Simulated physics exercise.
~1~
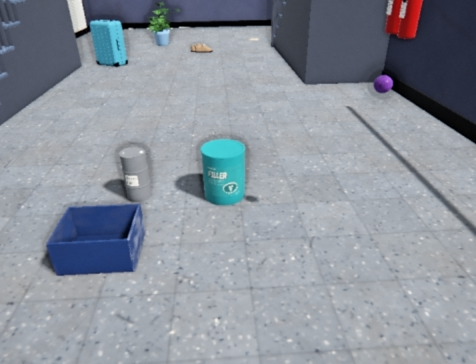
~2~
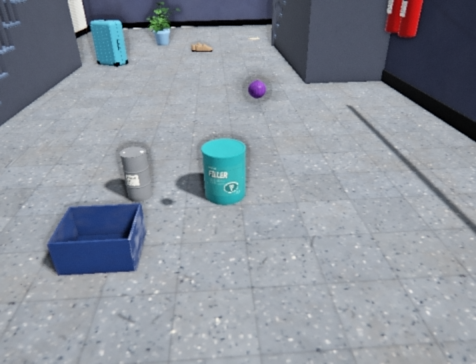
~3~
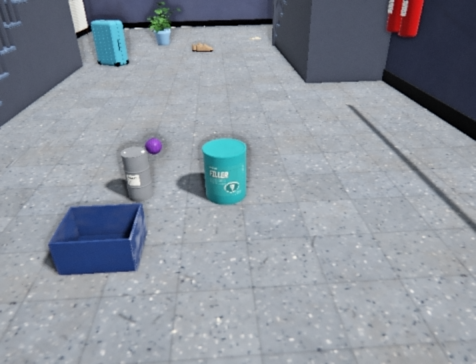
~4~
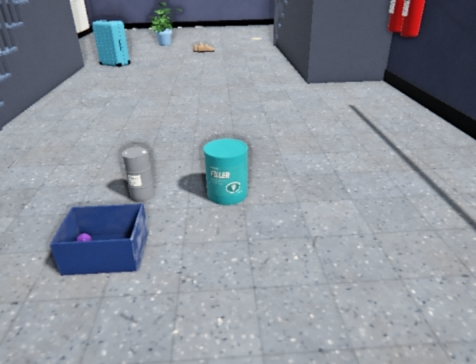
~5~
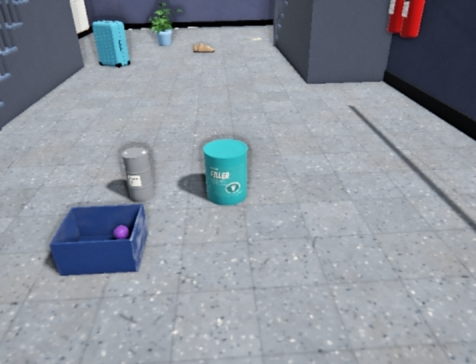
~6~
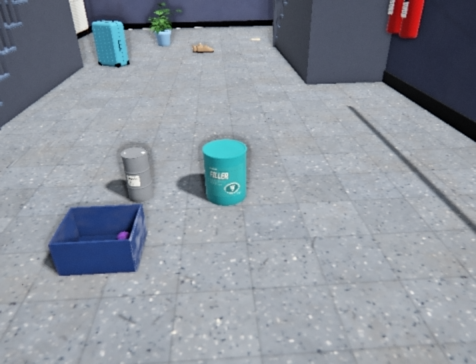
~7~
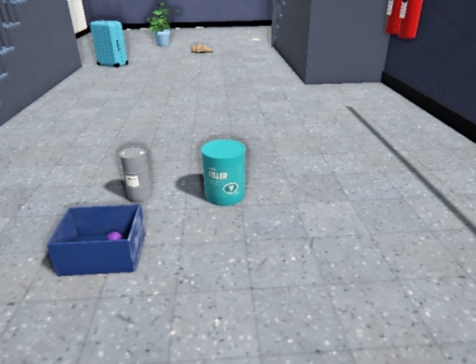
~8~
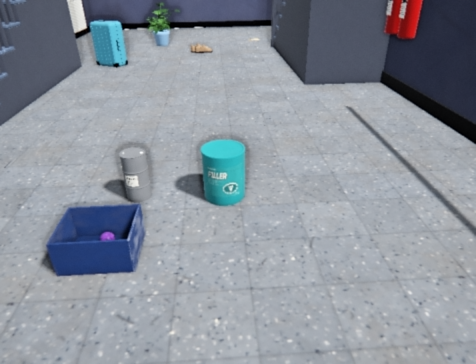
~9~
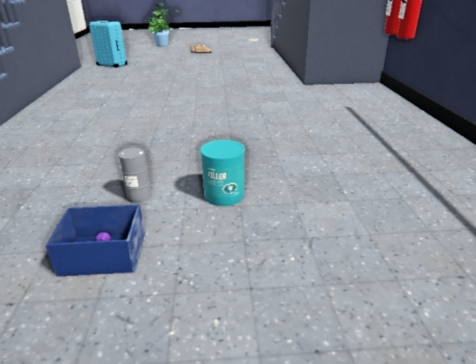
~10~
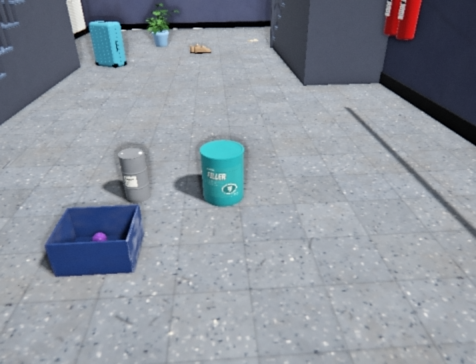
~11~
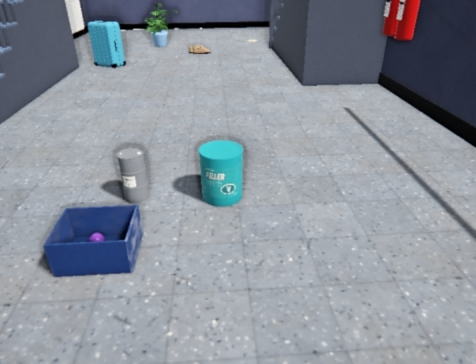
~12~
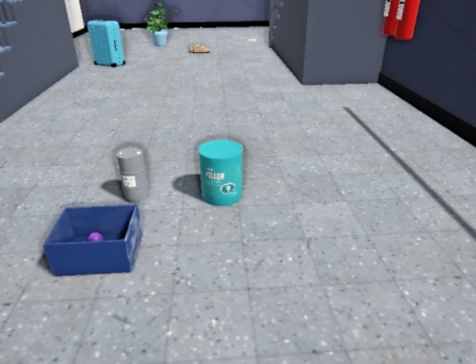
At first, a small purple onion is in the air at the right of a gray tiled floor, where a grey canister and a turquoise pail stand behind an empty blue box. The onion flies left across the view, then drops as it passes near the canister. It comes down inside the open box, toward the left side. From there it shifts to the right within the box, then drifts back left a little. Finally it settles inside the box, while the canister and the pail remain standing where they were.
